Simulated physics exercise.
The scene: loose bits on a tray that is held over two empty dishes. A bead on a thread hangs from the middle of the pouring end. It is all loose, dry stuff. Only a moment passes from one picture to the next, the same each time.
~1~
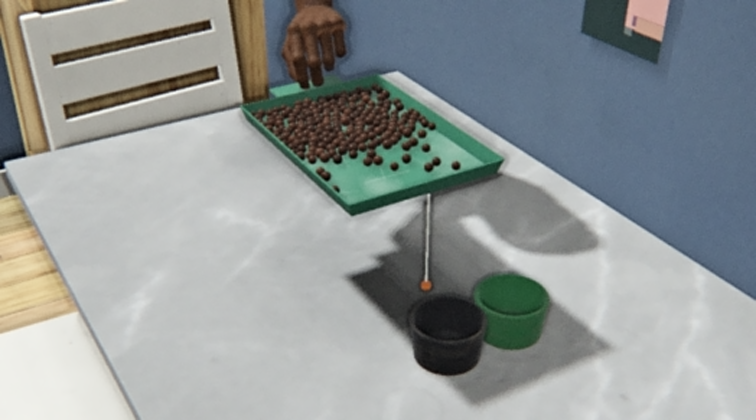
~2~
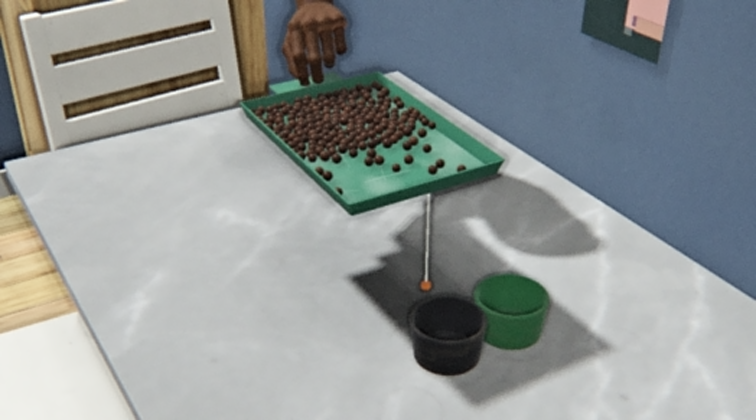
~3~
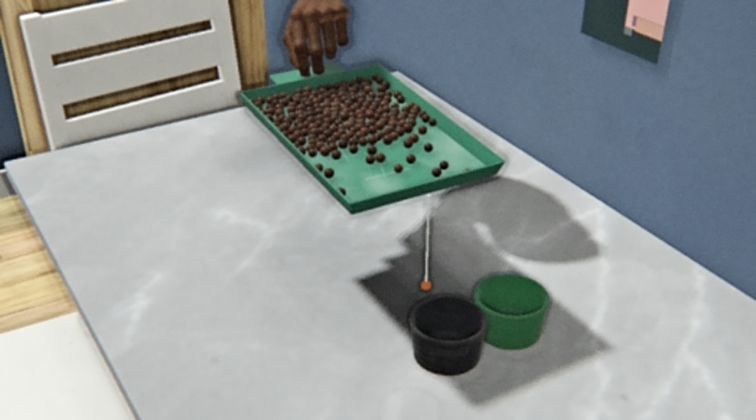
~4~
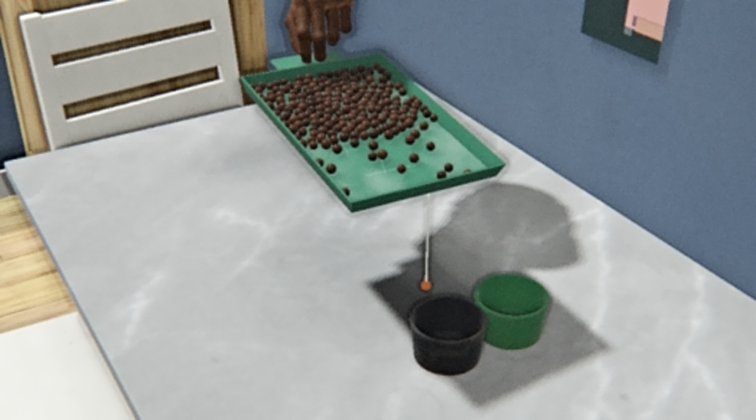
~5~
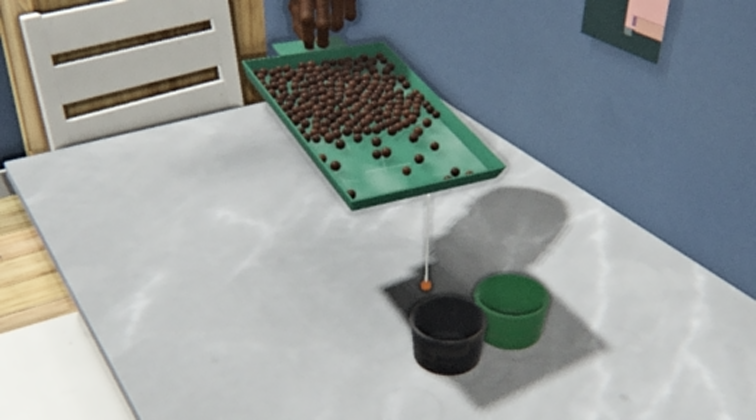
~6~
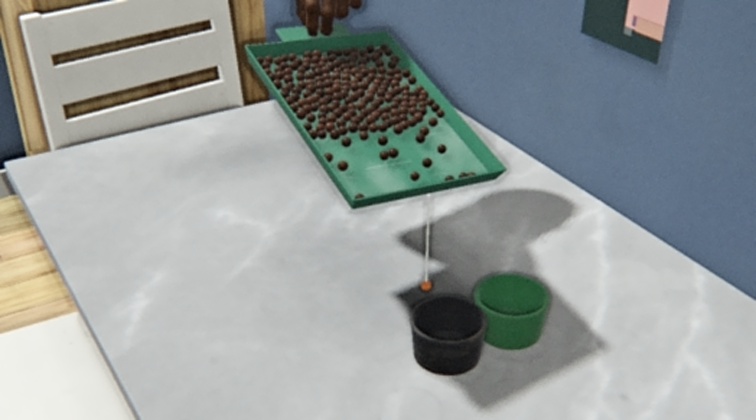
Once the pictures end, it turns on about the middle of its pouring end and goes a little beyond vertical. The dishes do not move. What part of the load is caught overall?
Caught overall: The larger part.
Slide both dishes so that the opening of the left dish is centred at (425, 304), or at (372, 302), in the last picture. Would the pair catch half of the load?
First under half, then under half.
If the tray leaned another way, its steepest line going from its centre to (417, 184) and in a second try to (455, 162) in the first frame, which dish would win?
In turn: The left-hand dish; the right one.
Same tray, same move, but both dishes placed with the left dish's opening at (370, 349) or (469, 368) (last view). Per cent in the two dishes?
In turn 10 and 0 in a hundred.
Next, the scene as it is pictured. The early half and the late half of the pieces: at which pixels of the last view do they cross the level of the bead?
Early half (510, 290), late half (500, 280).
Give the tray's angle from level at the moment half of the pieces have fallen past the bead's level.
Near 70 degrees.
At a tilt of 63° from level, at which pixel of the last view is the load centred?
Close to (485, 198).
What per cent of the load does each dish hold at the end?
The left dish has 20 per cent, the right dish has 50.
Soon after the last picture, tray tipped steeply; about half on the tray; a small part in the left dish; a small part in the right dish; a small part outside both; about a quarter in the air.
A little later, tray tipped past a quarter turn; about a quarter in the left dish; about half in the right dish; about a quarter outside both; a small part in the air.
Later still, tray tipped past a quarter turn; about a quarter in the left dish; about half in the right dish; about a third outside both.
By the end, tray tipped past a quarter turn; about a quarter in the left dish; about half in the right dish; about a third outside both.
